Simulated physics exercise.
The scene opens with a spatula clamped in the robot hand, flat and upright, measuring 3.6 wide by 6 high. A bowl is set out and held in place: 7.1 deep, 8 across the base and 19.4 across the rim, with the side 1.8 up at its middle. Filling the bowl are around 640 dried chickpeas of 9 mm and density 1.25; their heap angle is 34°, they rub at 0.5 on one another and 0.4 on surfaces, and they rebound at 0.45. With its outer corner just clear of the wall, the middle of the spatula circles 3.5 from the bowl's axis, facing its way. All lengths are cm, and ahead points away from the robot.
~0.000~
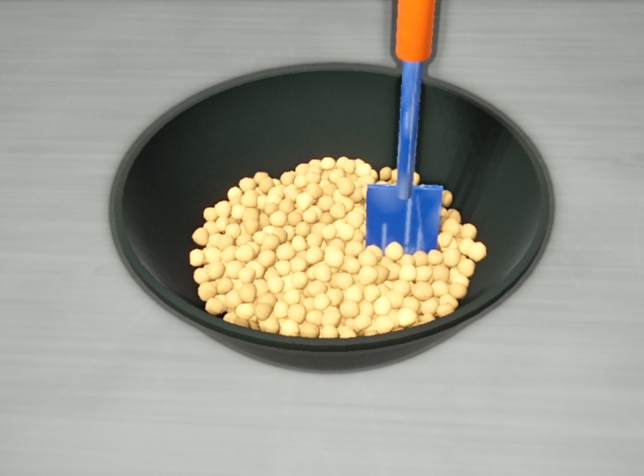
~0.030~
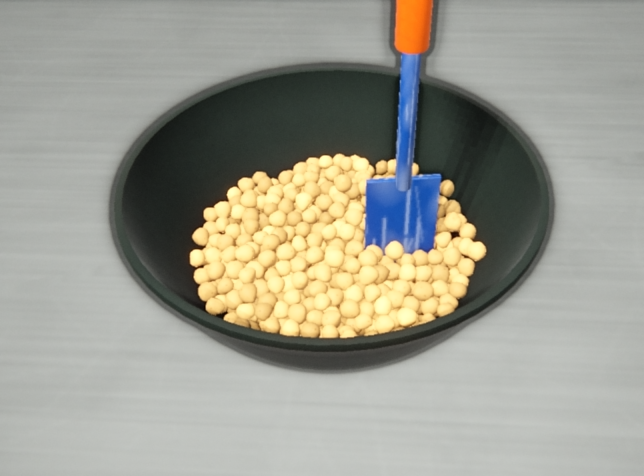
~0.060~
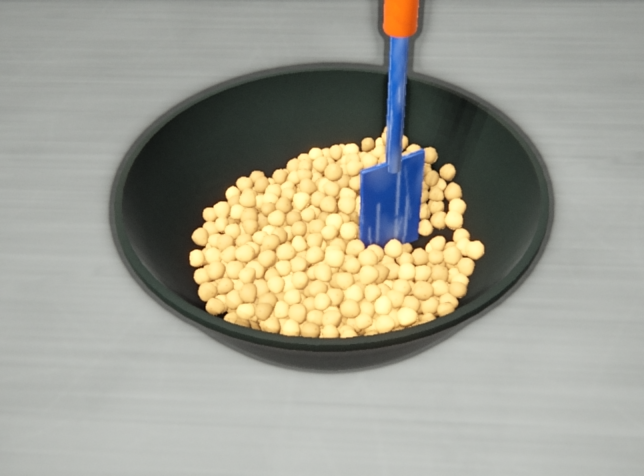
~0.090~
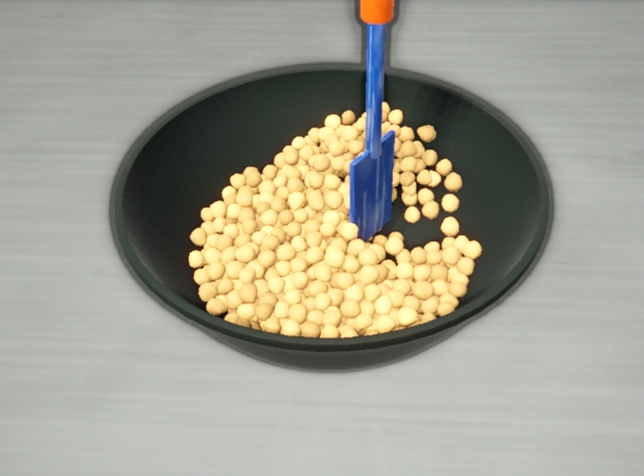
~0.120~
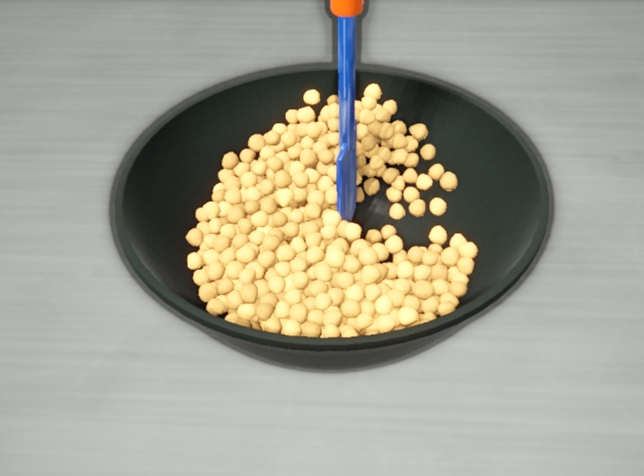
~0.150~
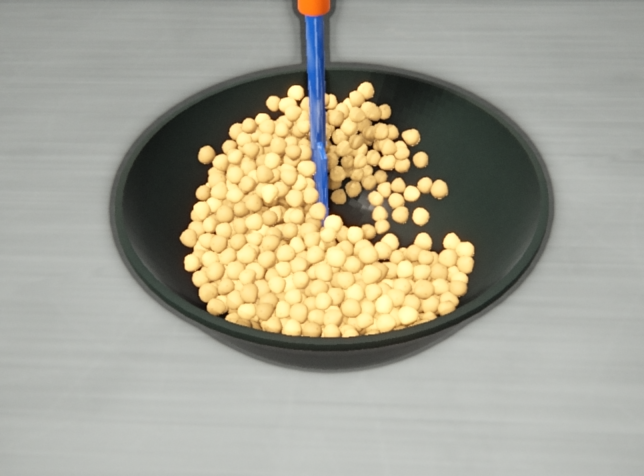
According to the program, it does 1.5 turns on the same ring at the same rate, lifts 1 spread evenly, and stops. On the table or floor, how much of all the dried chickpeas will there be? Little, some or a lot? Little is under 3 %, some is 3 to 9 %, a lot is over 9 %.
Little.
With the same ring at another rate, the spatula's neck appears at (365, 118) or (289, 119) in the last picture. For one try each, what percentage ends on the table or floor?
Around 0 and 5 percent, in that order.
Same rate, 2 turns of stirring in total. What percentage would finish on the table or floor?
Then some 0 per cent.
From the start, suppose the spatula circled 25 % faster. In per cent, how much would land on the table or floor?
5 %.
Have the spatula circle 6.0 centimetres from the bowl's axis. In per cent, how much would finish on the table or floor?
That would give close to 0 per cent.
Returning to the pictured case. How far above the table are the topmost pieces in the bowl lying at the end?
Roughly 6.5 centimetres.
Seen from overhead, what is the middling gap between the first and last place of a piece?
About 6 centimetres.
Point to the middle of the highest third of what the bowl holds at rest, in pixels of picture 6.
Centre, approx.: (260, 254).
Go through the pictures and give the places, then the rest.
In the first frame, spatula neck at (406, 161), 0° round; upper third of the load around (336, 234), from x 195 to 475, top at y 165; 642 in the bowl.
In the second frame, spatula neck at (405, 153), 9° round; upper third of the load around (336, 229), from x 195 to 475, top at y 160.
In the third frame, spatula neck at (395, 135), 32° round; upper third of the load around (337, 207), from x 195 to 475, top at y 130.
In the fourth frame, spatula neck at (374, 122), 55° round; upper third of the load around (332, 190), from x 195 to 470, top at y 110.
In the fifth frame, spatula neck at (347, 114), 79° round; upper third of the load around (311, 174), from x 195 to 465, top at y 95.
In the sixth frame, spatula neck at (317, 113), 103° round; upper third of the load around (290, 164), from x 190 to 465, top at y 90; 642 in the bowl.
By 0.36 s, 271° round, highest piece 8 above the table; 642 in the bowl.
By 0.58 s, 80° round, highest piece 7 above the table; 641 in the bowl, 1 on the table or floor.
By 0.88 s, 180° round, highest piece 6 above the table; 640 in the bowl, 1 on the table or floor, 1 in flight or on the tool.
By 1.58 s, 180° round, highest piece 6 above the table; 640 in the bowl, 2 on the table or floor.
Final count, 640 in the bowl, 2 on the table or floor. That is 0 % on the table or floor.
